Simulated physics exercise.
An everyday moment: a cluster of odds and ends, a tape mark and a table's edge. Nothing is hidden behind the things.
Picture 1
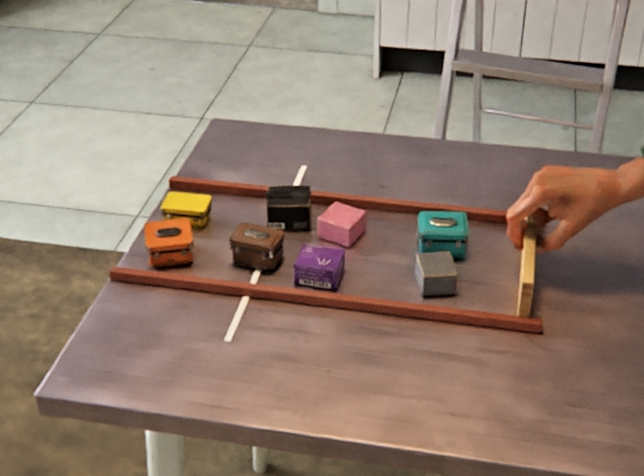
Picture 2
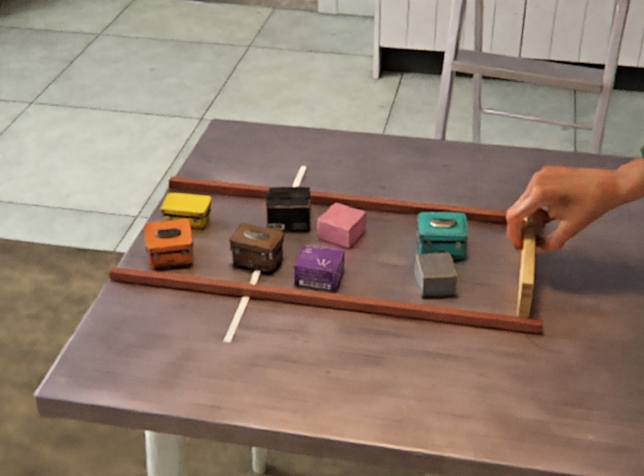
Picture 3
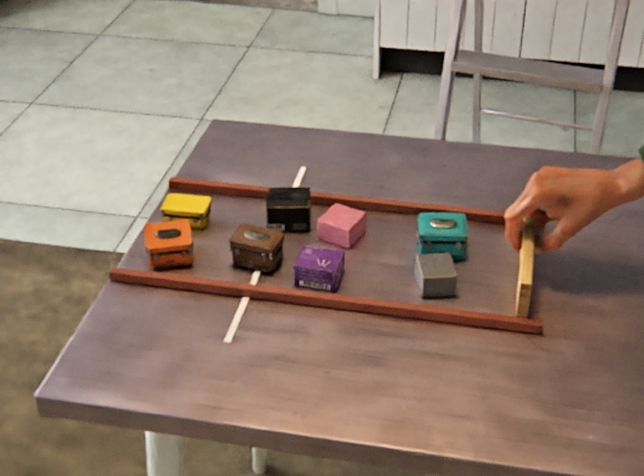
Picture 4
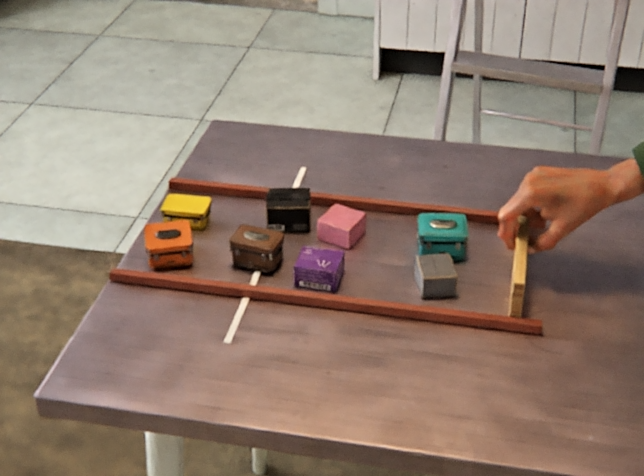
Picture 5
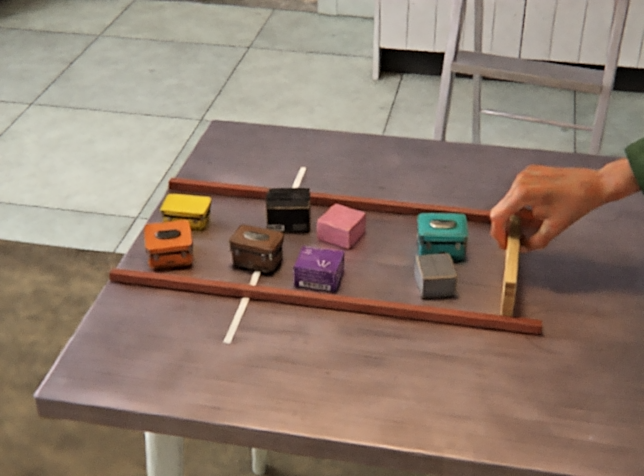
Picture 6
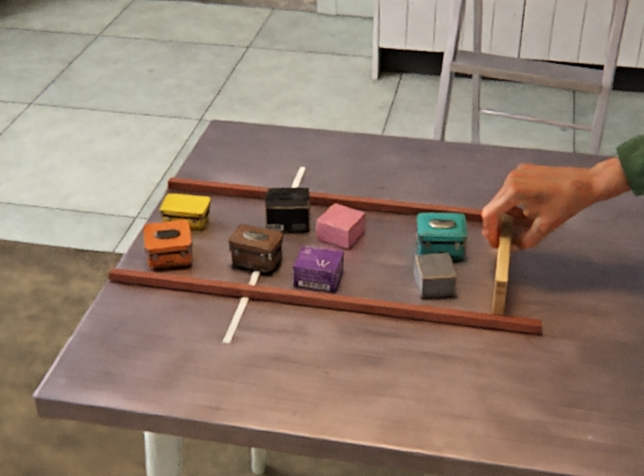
At the start, a hand holds a small wooden board upright at the right end of two red rails on a table, with eight colourful little boxes and cases between them. The hand then slides the board slightly left toward the teal case and grey block, while the boxes stay still.
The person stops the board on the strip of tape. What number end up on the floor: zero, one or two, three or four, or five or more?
As it turns out, the number that fall off is one or two.
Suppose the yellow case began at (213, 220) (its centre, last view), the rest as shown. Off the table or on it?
It holds on.
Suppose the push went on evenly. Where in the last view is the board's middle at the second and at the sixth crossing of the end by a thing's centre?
At (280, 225) for the second, at (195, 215) for the sixth.
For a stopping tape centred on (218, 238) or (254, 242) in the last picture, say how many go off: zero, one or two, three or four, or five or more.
In that order: Three to four; either one or two.
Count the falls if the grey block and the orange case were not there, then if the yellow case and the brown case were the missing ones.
First 1, then 0.
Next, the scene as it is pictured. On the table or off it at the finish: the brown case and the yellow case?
The brown case does not fall; the yellow case tumbles off.
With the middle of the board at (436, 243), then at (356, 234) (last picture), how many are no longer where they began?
The counts are 2 and 6.
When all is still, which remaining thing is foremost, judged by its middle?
It is the black box.
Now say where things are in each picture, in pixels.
Yellow case (187, 211); orange case (169, 244); brown case (258, 247); board (528, 252); tape (271, 242), in the first frame.
Orange case (169, 244); pink block (342, 225), in the second frame.
Brown case (257, 248); board (527, 253), in the third frame.
Yellow case (187, 213); purple box (319, 268), in the fourth frame.
Orange case (169, 245); black box (289, 210), in the fifth frame.
Yellow case (186, 212); orange case (168, 245); brown case (257, 248); board (504, 251); tape (269, 244), in the sixth frame.
Soon after, none off yet; yellow case at rest near (186, 212); orange case at rest near (168, 245); brown case at rest near (257, 248).
Then, none off yet; yellow case at rest near (186, 212); orange case at rest near (168, 245); brown case moved a little near (238, 246).
At rest, the number that fall off is one or two; fallen, orange case and yellow case.
